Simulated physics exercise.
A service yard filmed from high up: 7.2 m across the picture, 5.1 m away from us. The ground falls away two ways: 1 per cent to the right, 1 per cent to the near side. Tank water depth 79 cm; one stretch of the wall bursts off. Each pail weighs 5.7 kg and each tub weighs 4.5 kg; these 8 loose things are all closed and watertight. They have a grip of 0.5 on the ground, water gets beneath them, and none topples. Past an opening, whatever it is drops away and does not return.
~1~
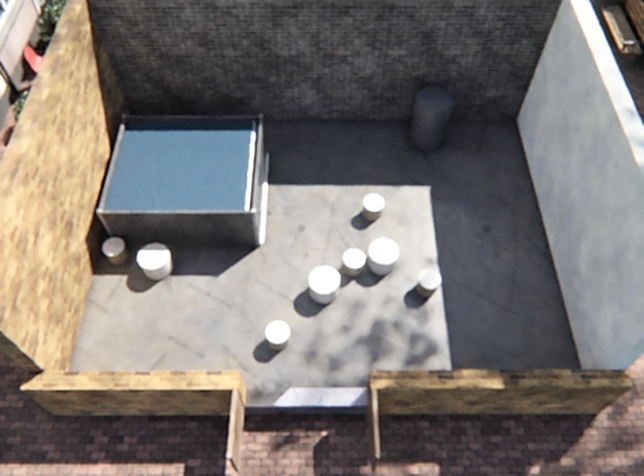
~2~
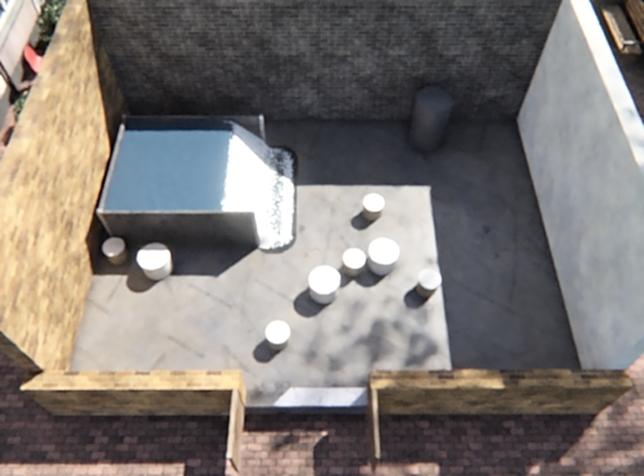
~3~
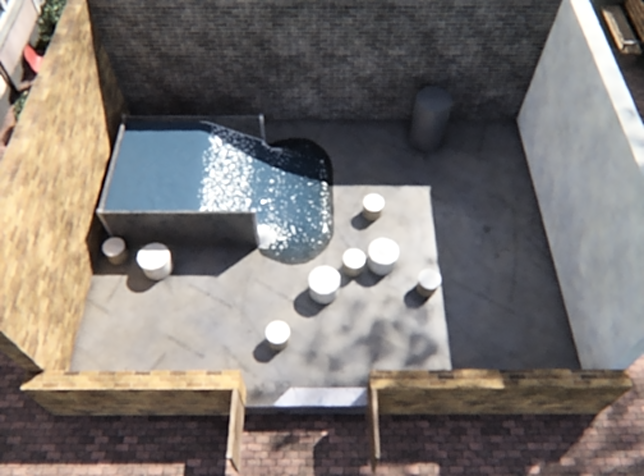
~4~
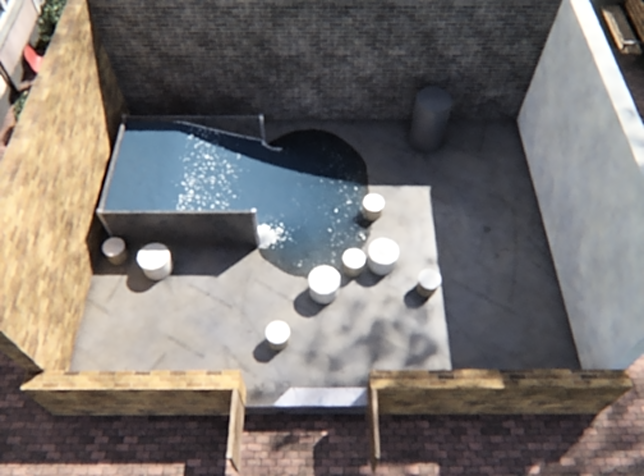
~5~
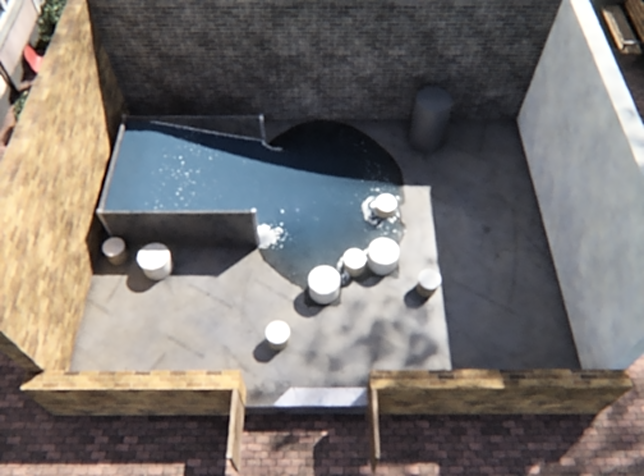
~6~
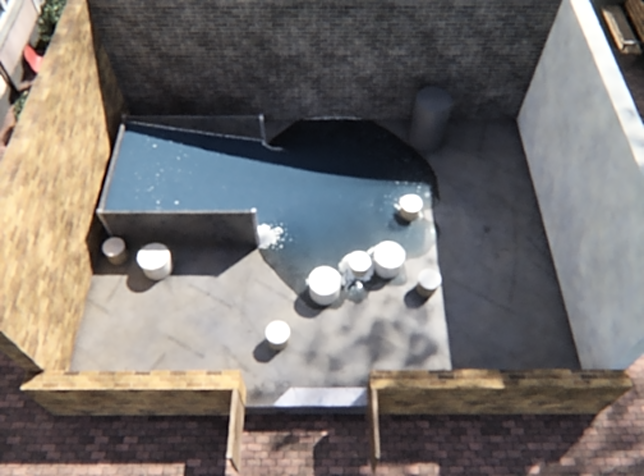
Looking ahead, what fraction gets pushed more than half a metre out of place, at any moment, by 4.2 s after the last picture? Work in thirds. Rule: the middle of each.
The proportion hits a third but misses two thirds.
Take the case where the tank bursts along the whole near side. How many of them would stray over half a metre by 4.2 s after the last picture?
In that case the number is 7.
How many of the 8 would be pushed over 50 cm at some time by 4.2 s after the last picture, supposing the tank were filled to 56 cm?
So the tally would be 5.
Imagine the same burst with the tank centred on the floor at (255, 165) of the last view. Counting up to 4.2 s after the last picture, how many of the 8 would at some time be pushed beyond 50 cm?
In that case 5 of them.
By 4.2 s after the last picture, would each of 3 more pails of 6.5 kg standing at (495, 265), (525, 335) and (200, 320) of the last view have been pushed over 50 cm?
Respectively: Tops it; tops it; doesn't reach it.
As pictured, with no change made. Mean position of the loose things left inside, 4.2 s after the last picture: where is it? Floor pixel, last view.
Close to (300, 316).
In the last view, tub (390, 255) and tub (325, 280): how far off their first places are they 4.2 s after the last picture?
10 cm, then 150 cm.
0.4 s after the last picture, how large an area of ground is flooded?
Flooded: Near 18 m2.
Then, 0.4 s after the last picture 3 of 8 are over 50 cm from their spots; 0 afloat.
Then, 1.5 s after the last picture 5 of 8 are over 50 cm from their spots; 3 afloat.
Then, 2.8 s after the last picture 5 of 8 are over 50 cm from their spots; 4 afloat.
Then, 4.2 s after the last picture 4 of 8 are over 50 cm from their spots, and 5 have been at some point; 5 afloat.
